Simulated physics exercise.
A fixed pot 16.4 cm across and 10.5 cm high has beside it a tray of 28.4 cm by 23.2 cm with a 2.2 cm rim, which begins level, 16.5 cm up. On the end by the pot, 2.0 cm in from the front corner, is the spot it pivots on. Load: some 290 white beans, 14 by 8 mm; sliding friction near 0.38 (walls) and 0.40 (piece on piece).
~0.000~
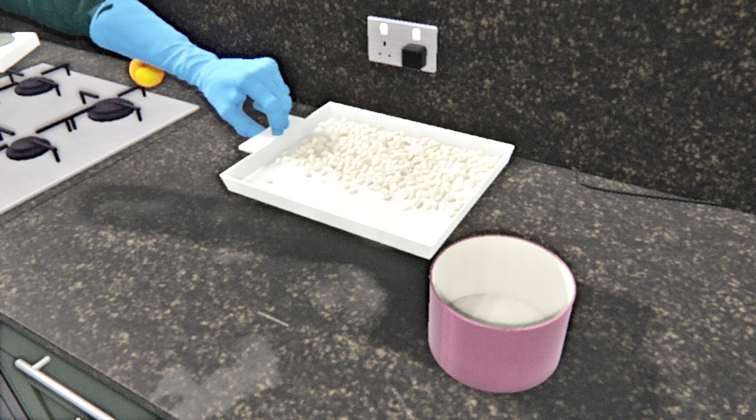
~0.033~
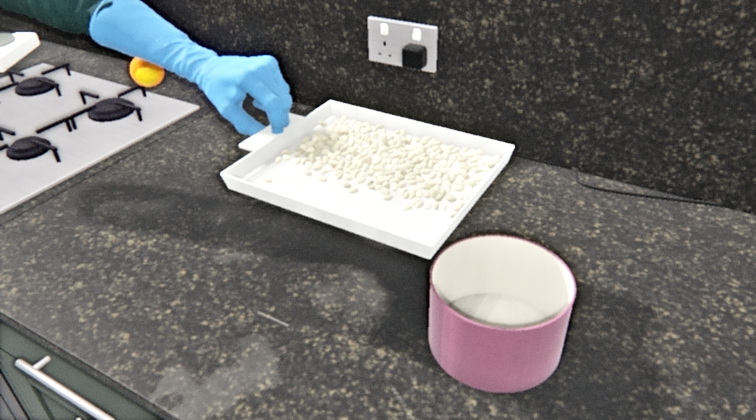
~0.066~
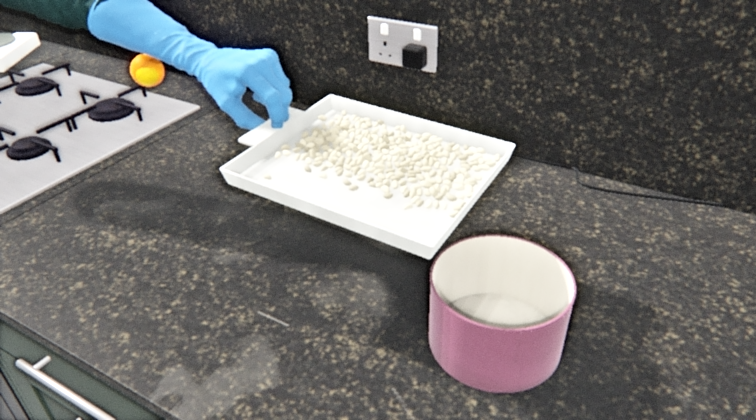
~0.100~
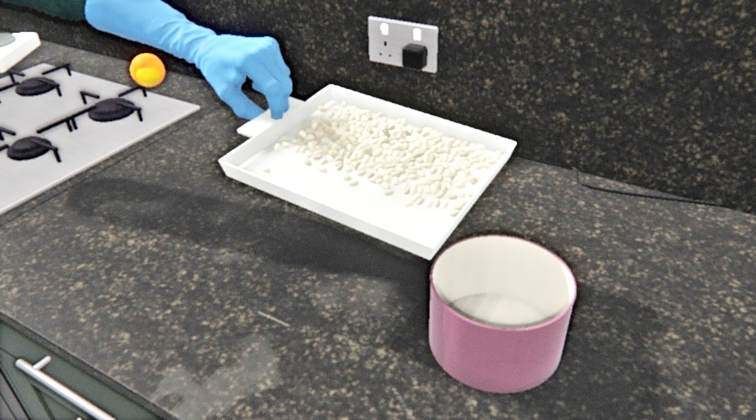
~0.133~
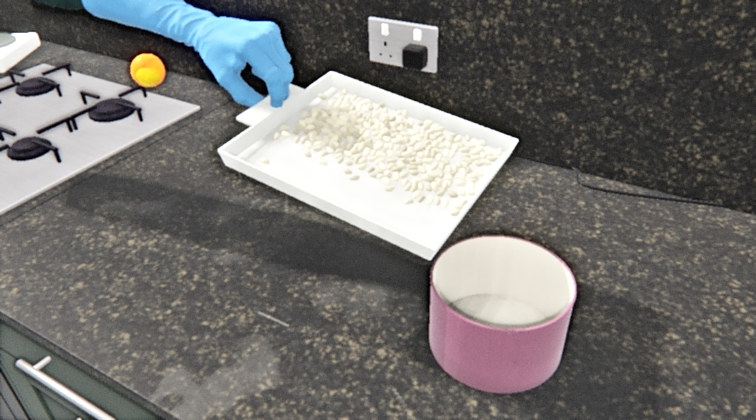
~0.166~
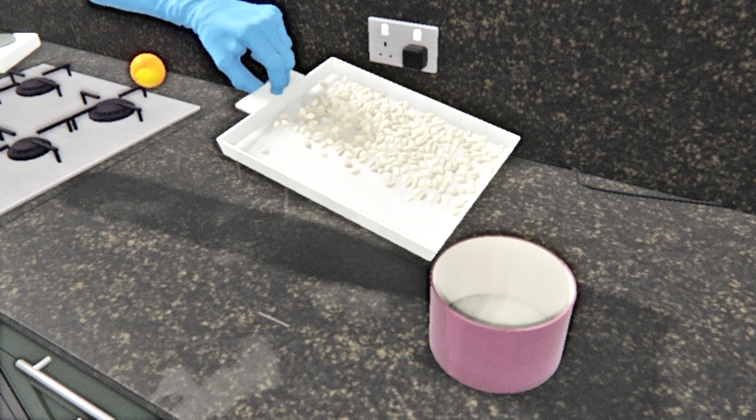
At first, a white tray of white beans sits level on a dark speckled counter beside a pink pot, a blue-gloved hand gripping its handle at the left. The hand then raises the handle end, slowly and then faster, tilting the tray toward the pot while the beans stay spread across it.
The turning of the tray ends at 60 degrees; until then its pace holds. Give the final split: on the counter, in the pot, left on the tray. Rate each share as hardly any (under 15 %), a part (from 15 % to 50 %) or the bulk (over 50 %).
Counter: A part; pot: A part; tray: A part.
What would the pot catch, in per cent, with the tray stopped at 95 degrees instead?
The pot would get around 55 per cent.
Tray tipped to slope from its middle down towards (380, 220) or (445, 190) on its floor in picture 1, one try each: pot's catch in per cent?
First try: Around 0 percent; second try: Around 15 percent.
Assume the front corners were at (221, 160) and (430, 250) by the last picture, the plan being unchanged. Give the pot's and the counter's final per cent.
Final per cent - pot 0, counter 65.
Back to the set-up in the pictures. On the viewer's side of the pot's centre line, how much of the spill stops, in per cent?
About 90 percent of the spill.
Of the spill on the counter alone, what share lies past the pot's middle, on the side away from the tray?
90 %.
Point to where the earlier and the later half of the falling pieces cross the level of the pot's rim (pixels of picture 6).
Near (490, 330) at first, near (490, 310) afterwards.
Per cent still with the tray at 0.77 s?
Estimate: About 55 percent.
After 0.37 s, tilt 37 degrees; the tray holds 100 %, the pot 0 %.
Then, at 0.51 s, tilt 54 degrees; the tray holds 100 %, the pot 0 %.
After 0.77 s, tilt 60 degrees; the tray holds 55 %, the pot 10 %.
In the end, at 2.3 s, counter 30 %, pot 30 %, tray 40 %.
